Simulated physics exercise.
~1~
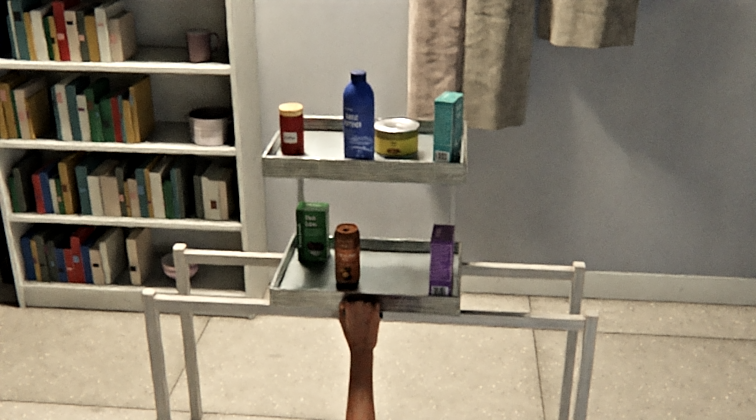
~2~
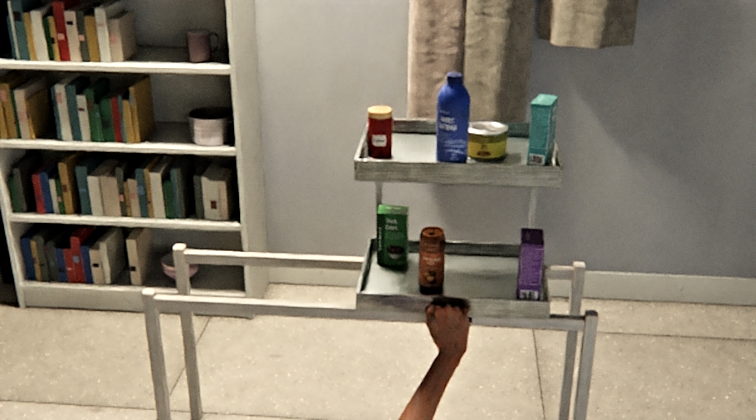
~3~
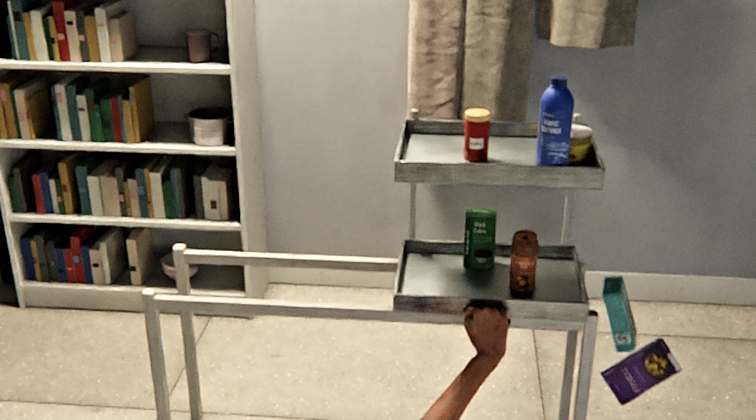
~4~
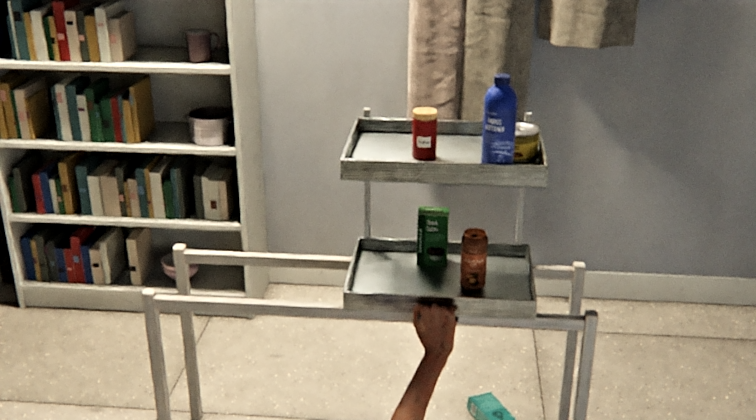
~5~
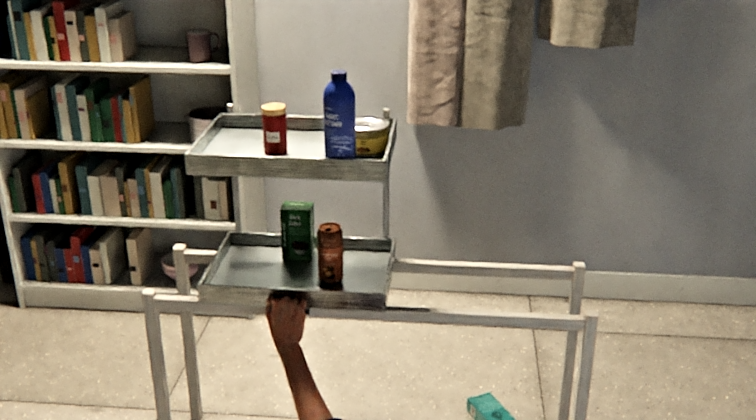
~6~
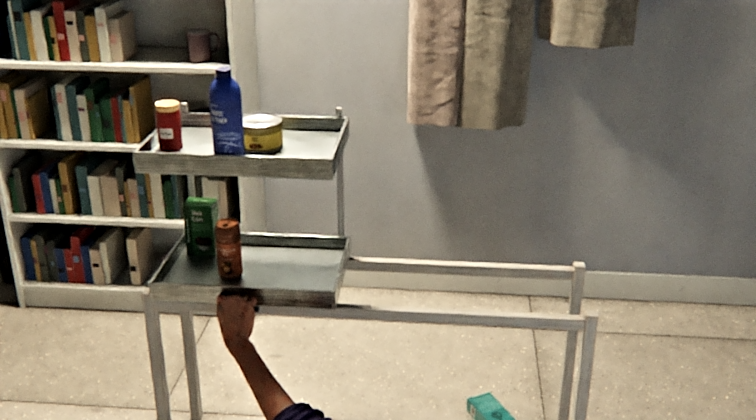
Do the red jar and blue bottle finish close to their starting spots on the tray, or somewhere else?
Both the red jar and the blue bottle finish close to their starting spots on the tray, still standing upright.
A two-level tray rack slid right along its rails with a hand at its front edge, and the turquoise and purple packets fell off. It then went left, ending with the other five items upright, the turquoise packet on the floor.
